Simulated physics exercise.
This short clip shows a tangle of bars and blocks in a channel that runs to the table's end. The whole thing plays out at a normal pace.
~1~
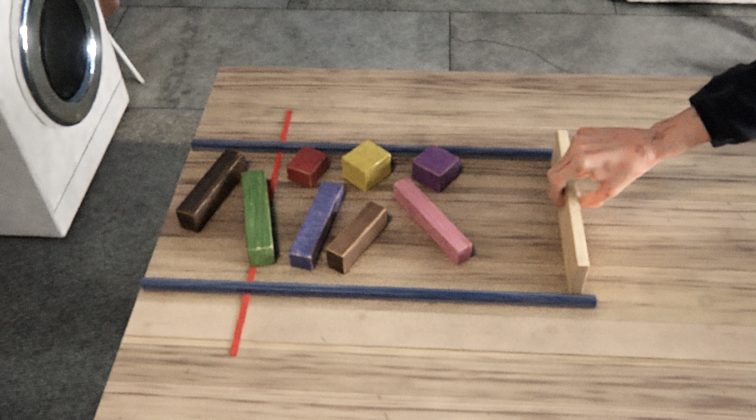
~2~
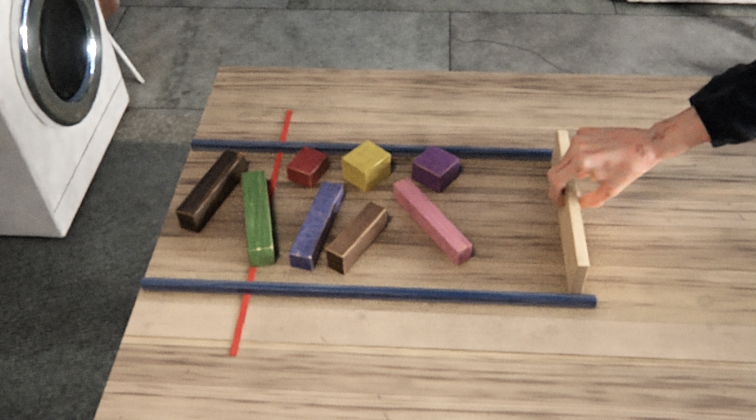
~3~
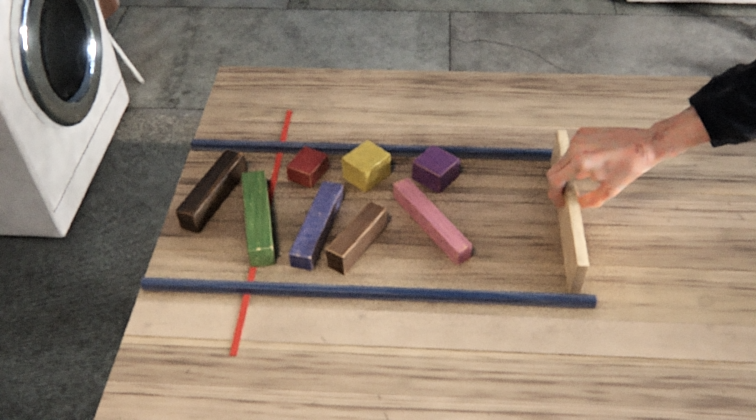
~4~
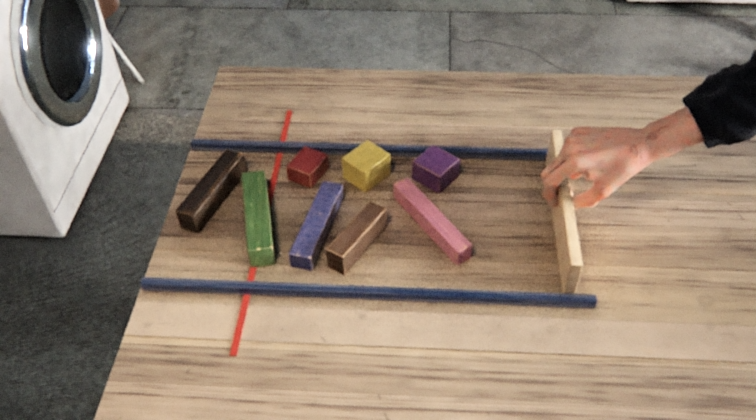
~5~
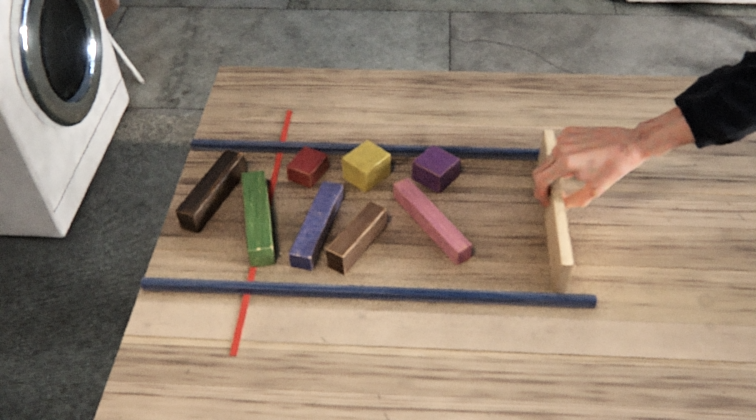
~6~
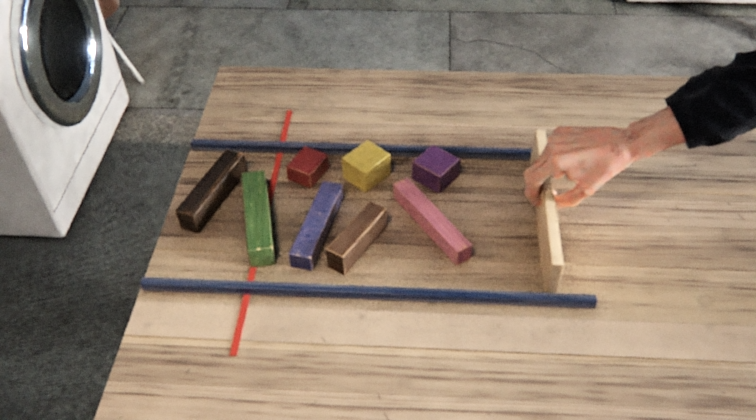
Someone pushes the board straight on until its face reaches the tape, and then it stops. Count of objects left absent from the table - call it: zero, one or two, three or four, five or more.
My call is one or two.
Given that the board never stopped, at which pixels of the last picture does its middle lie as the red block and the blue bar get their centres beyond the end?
The middle is at (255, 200) when it's the red block, and at (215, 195) when it's the blue bar.
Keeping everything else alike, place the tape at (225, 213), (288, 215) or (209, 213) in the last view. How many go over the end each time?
Going through each try, you'd get 3, 0 and 5.
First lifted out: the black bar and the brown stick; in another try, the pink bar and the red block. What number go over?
The number fallen is 0, and in the other try 0.
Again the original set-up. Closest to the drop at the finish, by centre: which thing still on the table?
It's the red block that is foremost.
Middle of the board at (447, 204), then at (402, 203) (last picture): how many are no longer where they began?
The count reaches 2 first and 4 second.
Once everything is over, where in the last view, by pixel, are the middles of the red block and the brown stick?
Red block at about (196, 163), brown stick at about (228, 240).
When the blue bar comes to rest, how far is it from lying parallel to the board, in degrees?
Roughly 0° out of line.
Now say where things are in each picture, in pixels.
Black bar (213, 189); green bar (258, 217); red block (308, 166); board (568, 208); tape (266, 214), in the first frame.
Green bar (258, 217); blue bar (318, 224), in the second frame.
Red block (308, 167); brown stick (357, 237), in the third frame.
Black bar (213, 190); yellow block (367, 166), in the fourth frame.
Green bar (258, 217); board (554, 208), in the fifth frame.
Black bar (213, 190); green bar (258, 217); red block (308, 167); board (546, 208); tape (266, 214), in the sixth frame.
Early on, none off yet; black bar at rest near (213, 190); green bar at rest near (258, 217); red block at rest near (308, 167).
Finally, the number that fall off is one or two; lost, black bar.
